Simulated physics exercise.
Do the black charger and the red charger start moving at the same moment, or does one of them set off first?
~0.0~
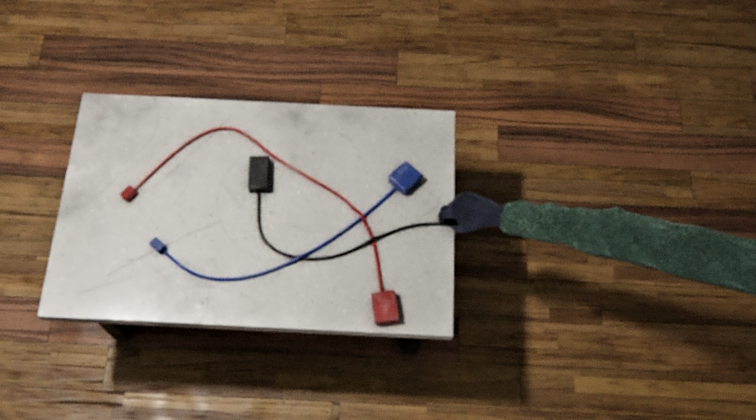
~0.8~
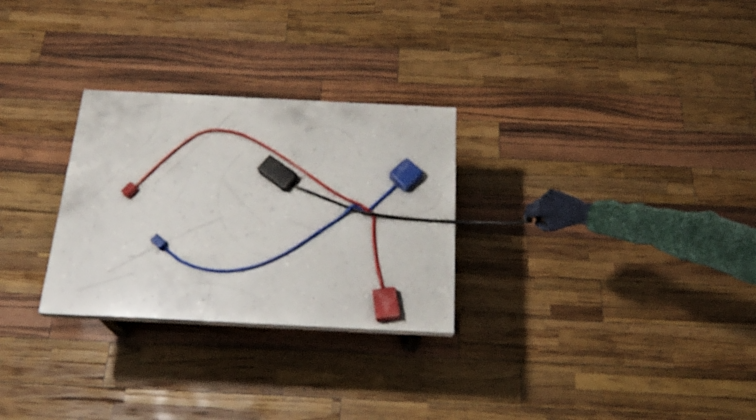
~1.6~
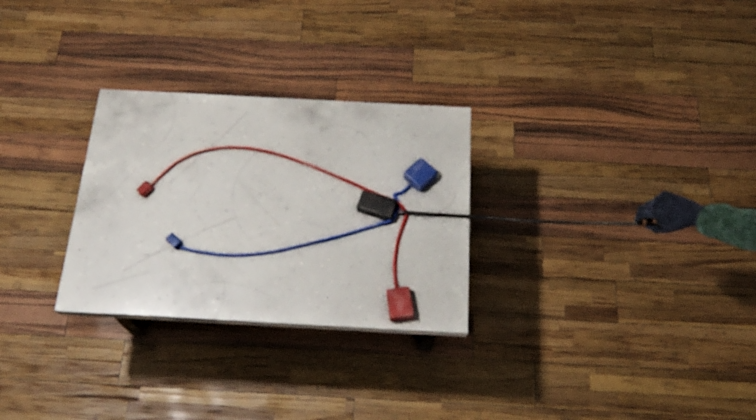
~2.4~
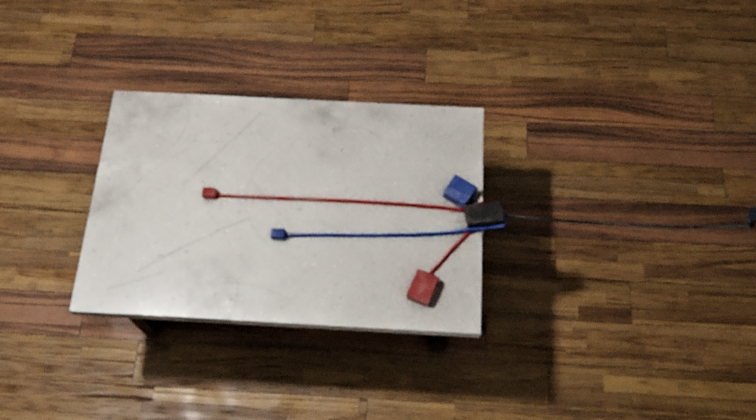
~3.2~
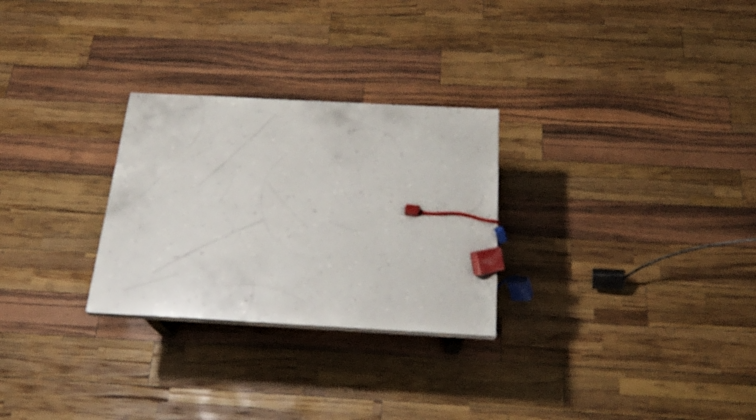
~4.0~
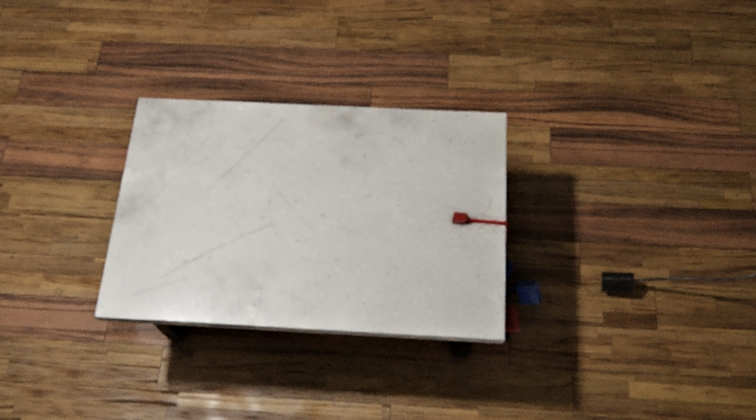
The black charger sets off first, sliding right as the hand pulls its lead. The red charger stays in place until the black one has reached the right edge of the table.
